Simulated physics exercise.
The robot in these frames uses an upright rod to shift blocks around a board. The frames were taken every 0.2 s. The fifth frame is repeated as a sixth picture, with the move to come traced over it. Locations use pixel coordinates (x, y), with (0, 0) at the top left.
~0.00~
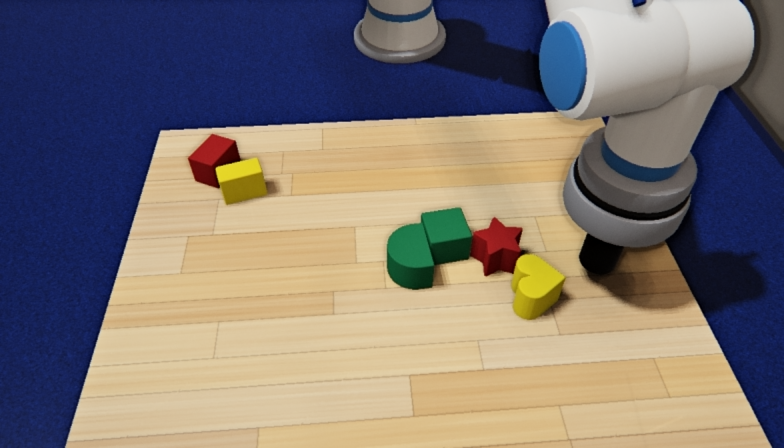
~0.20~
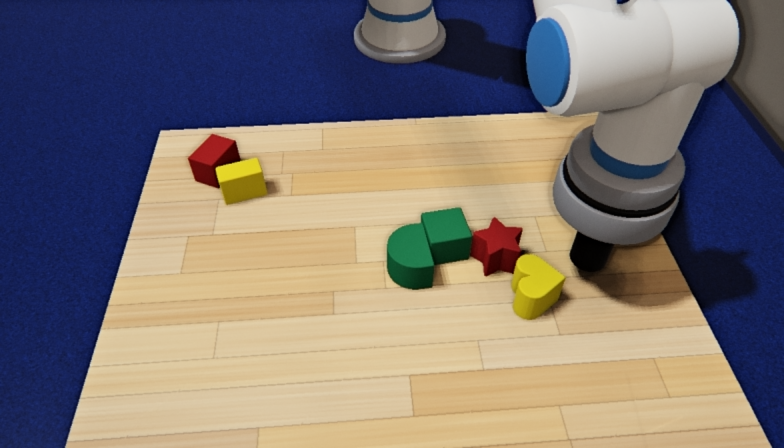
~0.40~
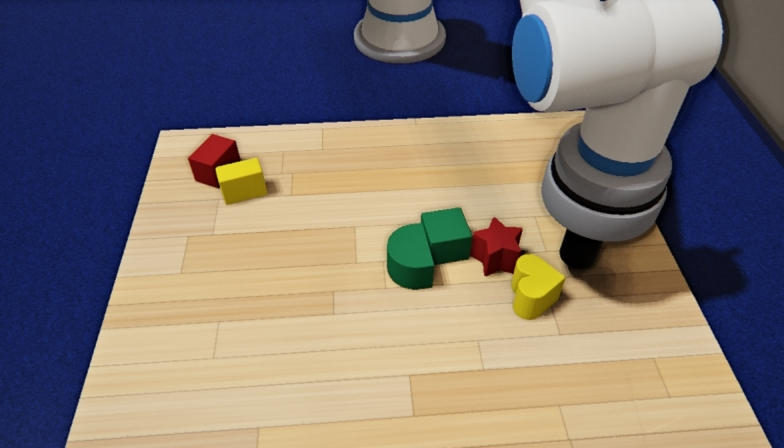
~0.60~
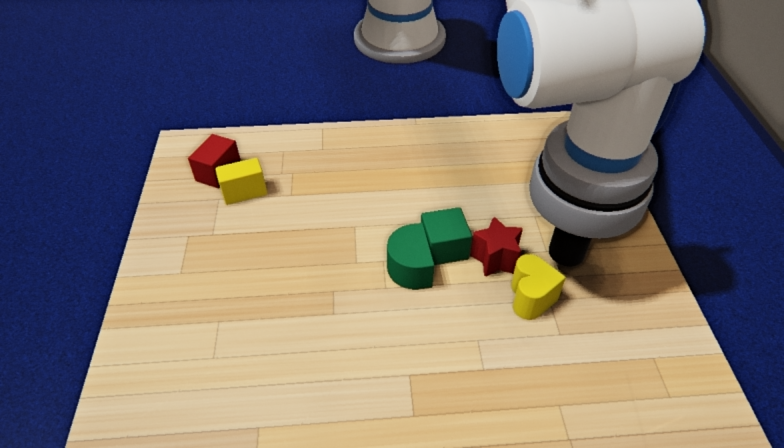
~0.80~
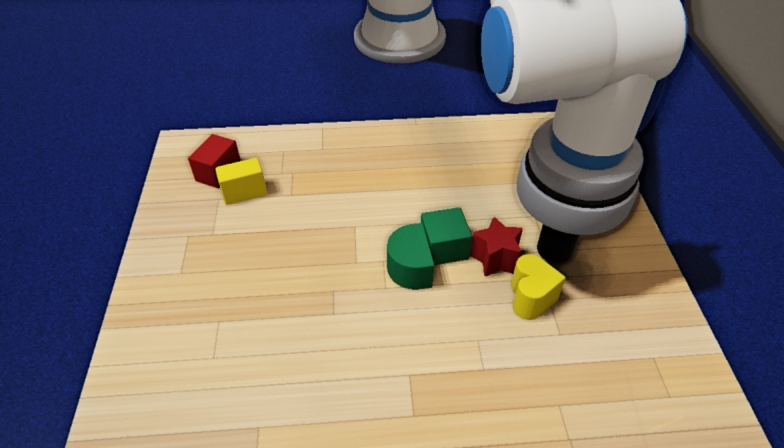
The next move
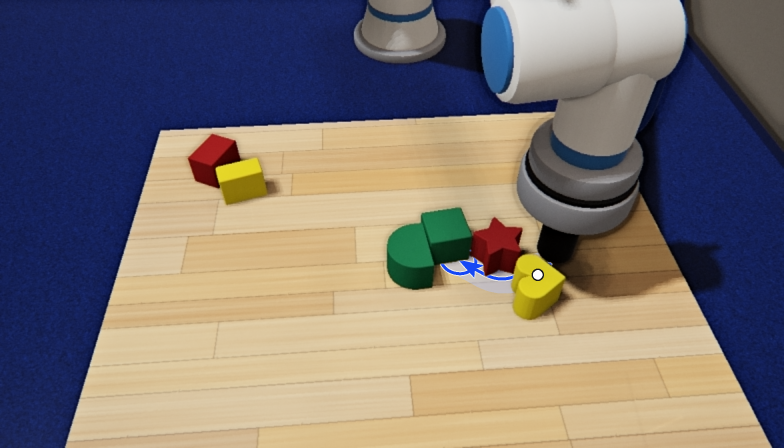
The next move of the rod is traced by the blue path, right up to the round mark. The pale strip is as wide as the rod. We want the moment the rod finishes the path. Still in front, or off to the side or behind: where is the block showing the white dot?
The rod no longer has it in front.
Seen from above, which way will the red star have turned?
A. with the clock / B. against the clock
Option A.
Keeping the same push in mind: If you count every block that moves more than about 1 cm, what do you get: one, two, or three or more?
Put simply, three or more blocks are moved more than 1 cm.
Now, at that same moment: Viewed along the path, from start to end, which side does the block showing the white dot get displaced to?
Facing the way the path runs, start to end, you'll find the block showing the white dot has shifted left.
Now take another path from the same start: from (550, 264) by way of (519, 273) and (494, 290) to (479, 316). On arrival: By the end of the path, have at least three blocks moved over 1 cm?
I expect not.
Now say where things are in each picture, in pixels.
In the first frame, rod's lower end (597, 261); green D-shaped block (411, 245); green square (446, 224); red star (500, 235); yellow heart block (538, 275).
In the second frame, rod (588, 258); blocks still.
In the third frame, rod (577, 256); blocks still.
In the fourth frame, rod (566, 253); blocks still.
In the fifth frame, rod (554, 250); green D-shaped block (411, 245); green square (446, 224); red star (500, 235); yellow heart block (538, 275).
Drawn move, from (550, 264) by way of (521, 275) and (488, 276) to (459, 260); the dot is on the yellow heart block.
The first path, step by step. One third of the way, rod (524, 261); red star (494, 236), turned 20° clockwise; yellow heart block (529, 283), turned 30° anticlockwise.
Two thirds of the way, rod (490, 262); green D-shaped block (407, 244); green square (433, 215), turned 15° anticlockwise; red star (475, 228), turned 55° clockwise; yellow heart block (522, 287), turned 55° anticlockwise.
At the end, rod (460, 246); green D-shaped block (407, 244), turned 15° anticlockwise; green square (414, 198), turned 35° anticlockwise; red star (457, 211), turned 75° clockwise; yellow heart block (522, 287), turned 55° anticlockwise.
